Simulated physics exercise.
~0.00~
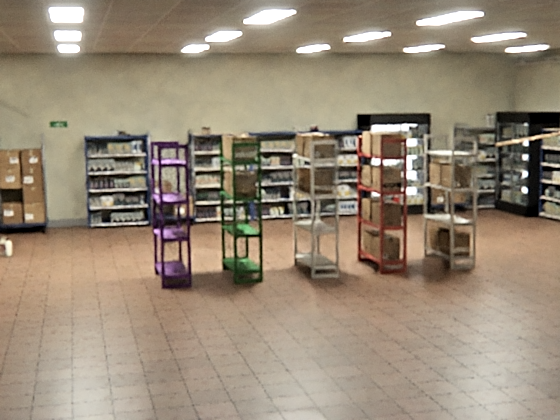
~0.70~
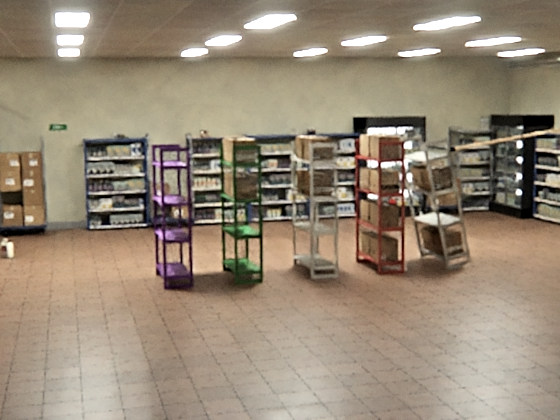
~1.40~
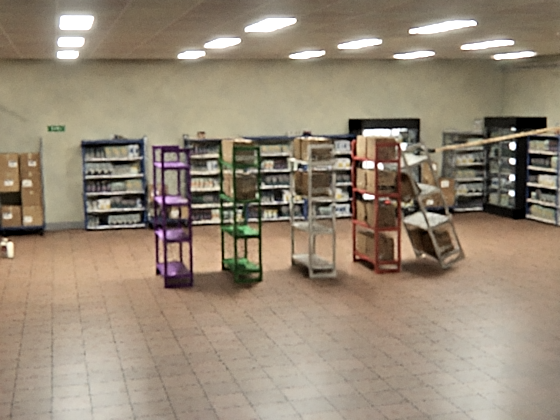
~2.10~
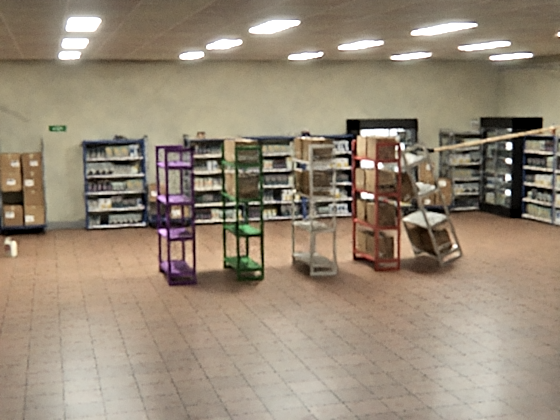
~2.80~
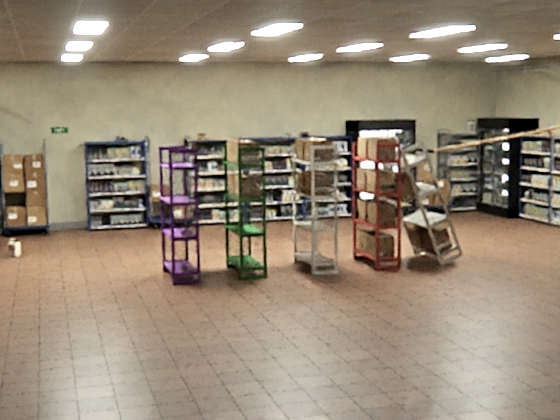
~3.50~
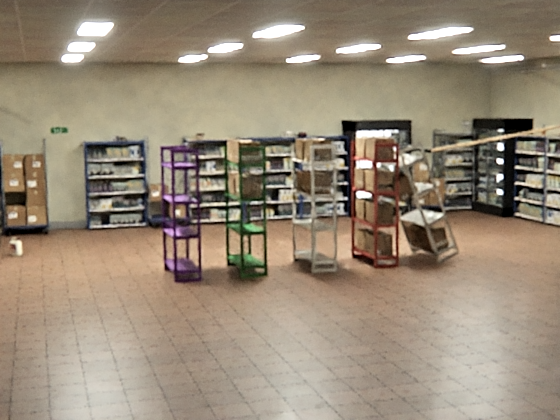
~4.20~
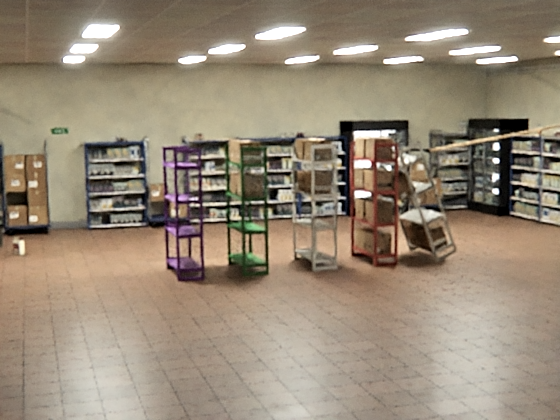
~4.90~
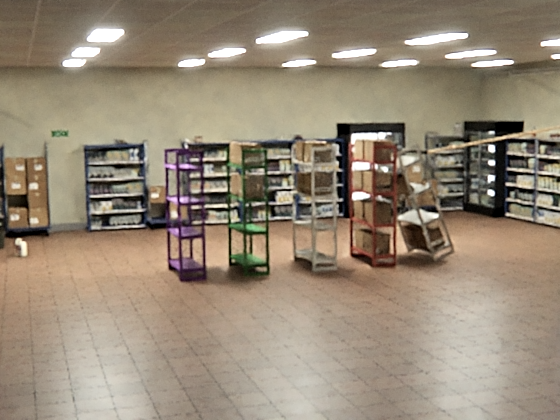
The footage shows a row of five narrow shelving racks in a storeroom as a pole at the right moves left and the rightmost rack tips toward the red one. The pole stops, and the rack stays leaning while the purple, green, pale and red racks remain upright.
